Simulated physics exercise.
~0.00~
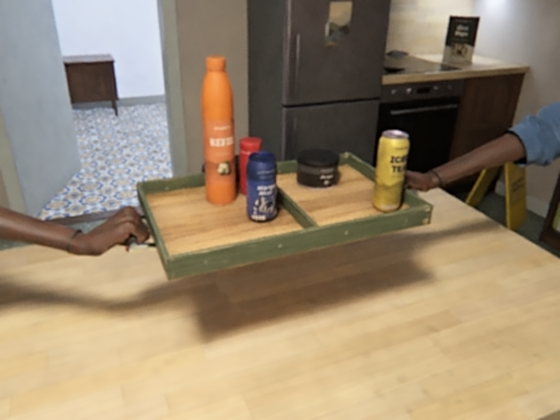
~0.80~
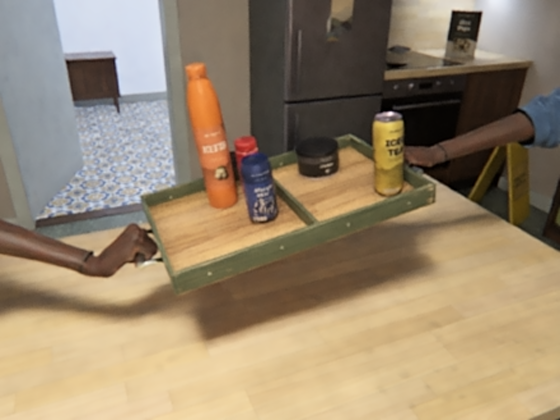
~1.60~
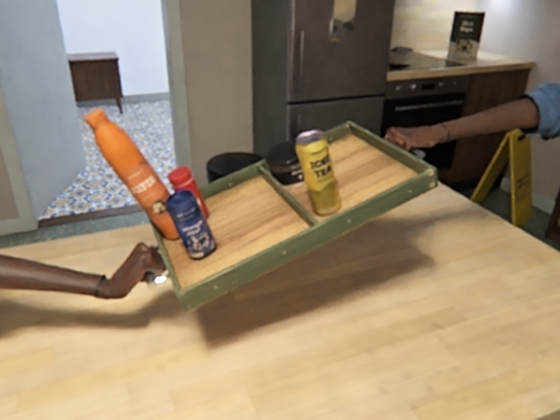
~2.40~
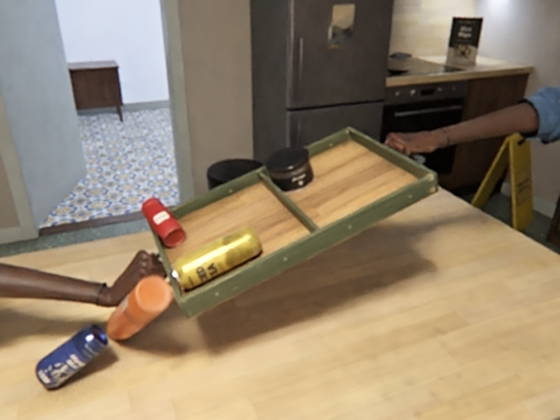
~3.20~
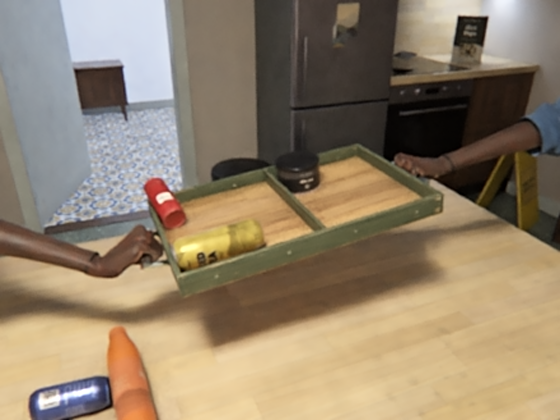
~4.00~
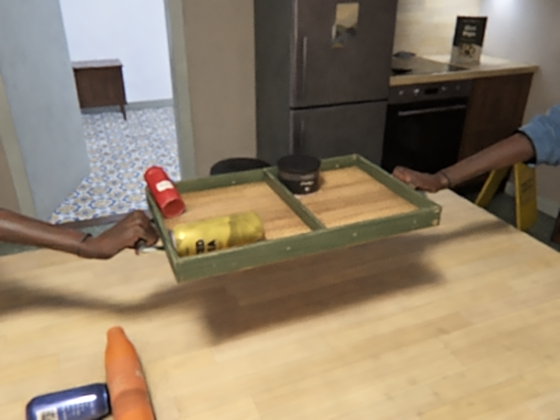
Two hands hold a green-rimmed wooden serving tray above a pale wooden table in a kitchen, seen from across the table with a fridge and doorway behind. An orange bottle, a red shaker and a blue can stand on the left, with a black tub and a yellow can on the right. The hands tip the tray steeply down to the left, and the bottle and blue can topple over the edge onto the table. The yellow can and shaker fall and stay aboard. The tray levels again, the tub still upright, the bottle and blue can lying below.
